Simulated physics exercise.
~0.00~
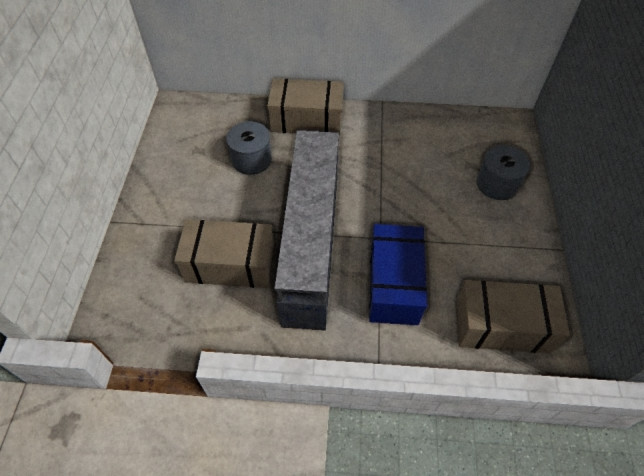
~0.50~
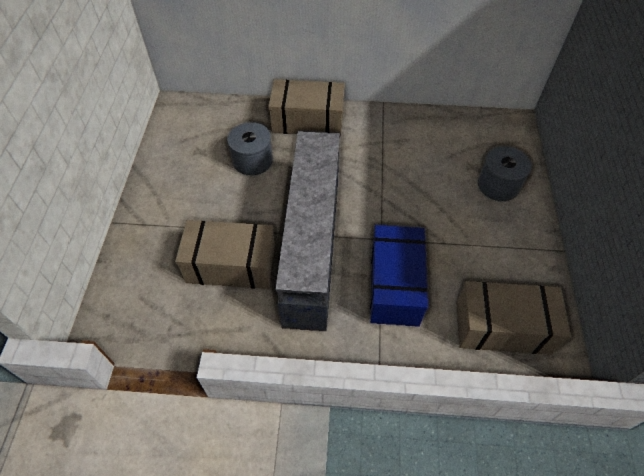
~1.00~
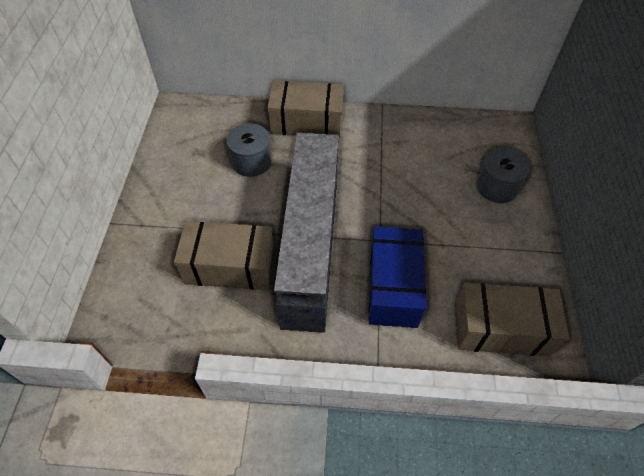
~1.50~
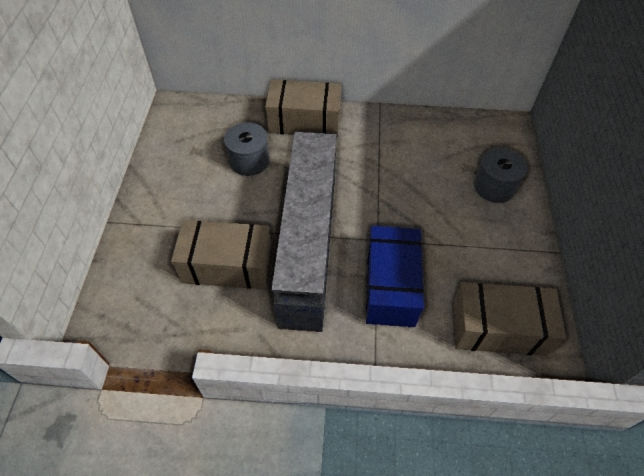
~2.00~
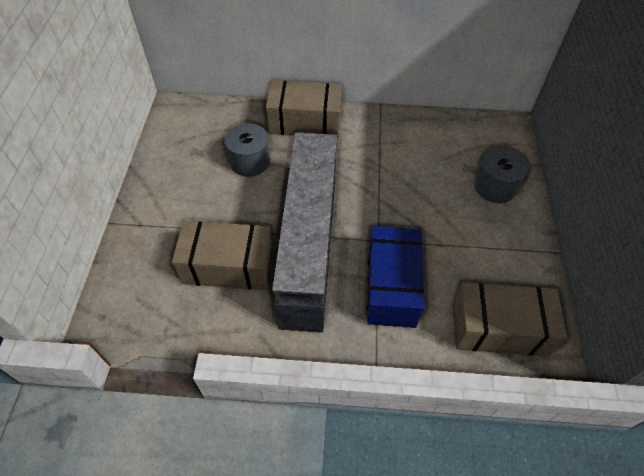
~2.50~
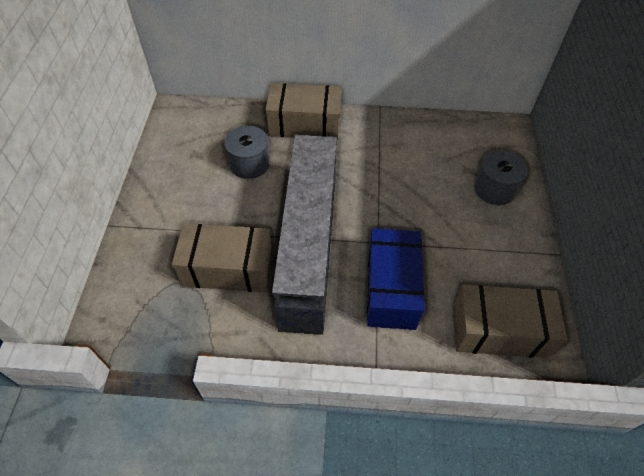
The footage shows water spreading across the ground outside a walled room, reaching the doorway gap at lower left and then creeping onto the floor inside, while the blue trunk, brown trunks and grey tubs stay still.
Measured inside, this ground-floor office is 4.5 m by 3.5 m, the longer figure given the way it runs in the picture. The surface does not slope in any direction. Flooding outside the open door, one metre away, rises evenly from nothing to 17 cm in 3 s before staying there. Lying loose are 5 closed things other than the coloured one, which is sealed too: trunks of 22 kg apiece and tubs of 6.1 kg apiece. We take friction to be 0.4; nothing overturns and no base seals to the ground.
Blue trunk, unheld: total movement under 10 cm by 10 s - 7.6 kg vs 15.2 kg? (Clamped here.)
Both pass.
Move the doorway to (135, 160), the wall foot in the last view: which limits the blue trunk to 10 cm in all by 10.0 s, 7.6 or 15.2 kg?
Answer: The lower mass works.
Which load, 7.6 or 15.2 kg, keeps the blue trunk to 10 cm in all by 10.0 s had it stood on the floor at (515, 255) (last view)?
Both loads work.
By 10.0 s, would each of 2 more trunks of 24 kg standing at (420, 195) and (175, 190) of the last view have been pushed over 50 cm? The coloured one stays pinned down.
Below, beyond.
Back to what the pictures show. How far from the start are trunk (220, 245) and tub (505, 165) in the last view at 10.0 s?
In that order: 200 cm, 5 cm.
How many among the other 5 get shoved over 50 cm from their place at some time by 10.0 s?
I make it 3.
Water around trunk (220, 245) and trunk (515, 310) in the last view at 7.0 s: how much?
Close to 7 and 0 centimetres.
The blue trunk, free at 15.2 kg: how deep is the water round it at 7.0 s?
Depth: Approx. 0 cm.
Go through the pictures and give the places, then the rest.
The first frame shows the blue trunk at (399, 263) rests on the ground; water covers 0.0 m2; 0 of 6 have shifted.
The second frame shows the blue trunk at (400, 264) rests on the ground; 0.0 m2 under water; 0 of 6 have shifted.
The third frame shows the blue trunk at (399, 265), on the bottom; 0.0 m2 under water; 0 of 6 have shifted.
The fourth frame shows the blue trunk at (396, 265), on the bottom; 0.0 m2 under water; 0 of 6 have shifted.
The fifth frame shows the blue trunk at (397, 265) rests on the ground; 0.0 m2 under water; 0 of 6 have shifted.
The sixth frame shows the blue trunk at (397, 267) rests on the ground; 0.5 m2 under water; 0 of 6 have shifted.
After 3.5 s the blue trunk would be 0 cm from its start with 7.6 kg and 0 cm from its start with 15.2 kg; 0 cm of water round it then.
After 4.5 s the blue trunk would be 0 cm from its start with 7.6 kg and 0 cm from its start with 15.2 kg; 0 cm of water round it then.
After 7.0 s the blue trunk would be 0 cm from its start with 7.6 kg and 0 cm from its start with 15.2 kg; 0 cm of water round it then.
After 10.0 s the blue trunk would be 0 cm from its start with 7.6 kg and 0 cm from its start with 15.2 kg; 1 cm of water round it then.
